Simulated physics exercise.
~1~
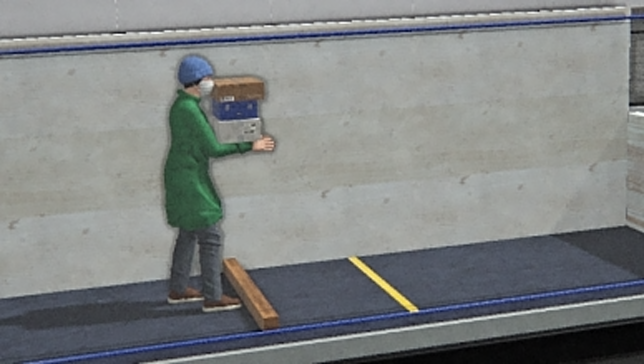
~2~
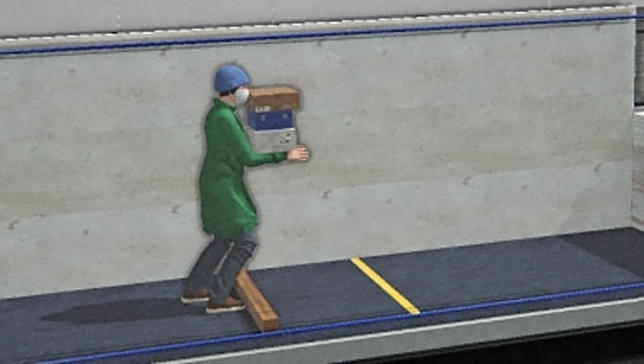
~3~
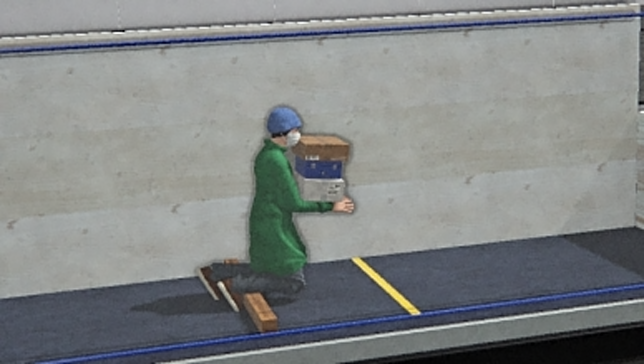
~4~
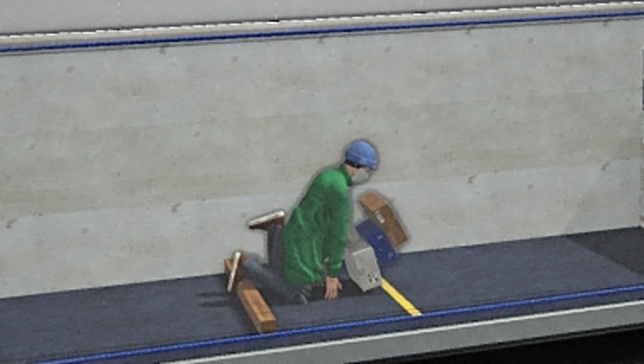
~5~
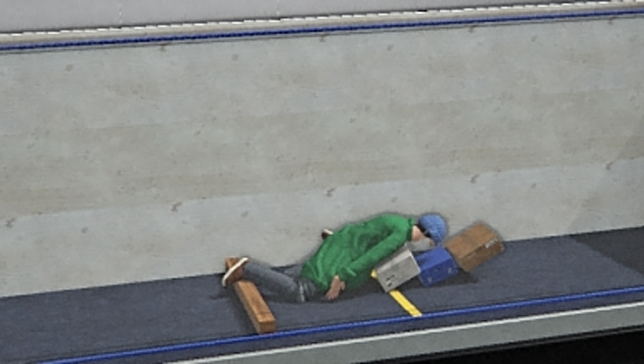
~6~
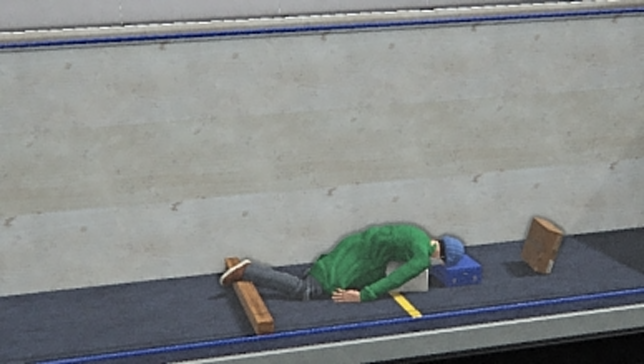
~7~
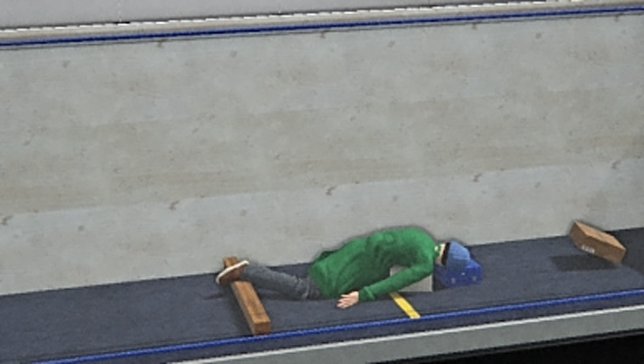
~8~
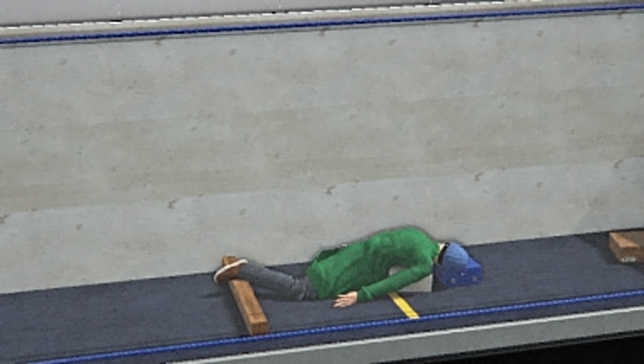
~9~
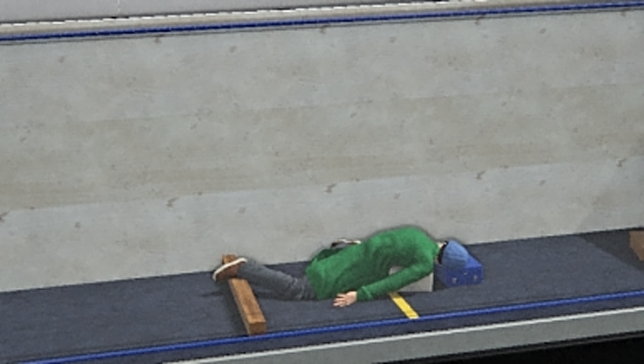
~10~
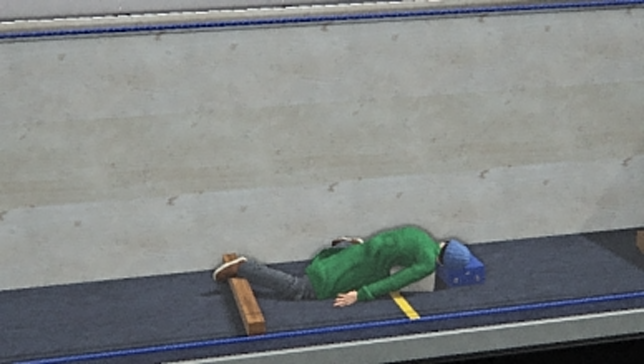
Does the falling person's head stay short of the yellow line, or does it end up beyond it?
It ends up beyond the yellow line, with the person lying face down and the head resting by the blue box.
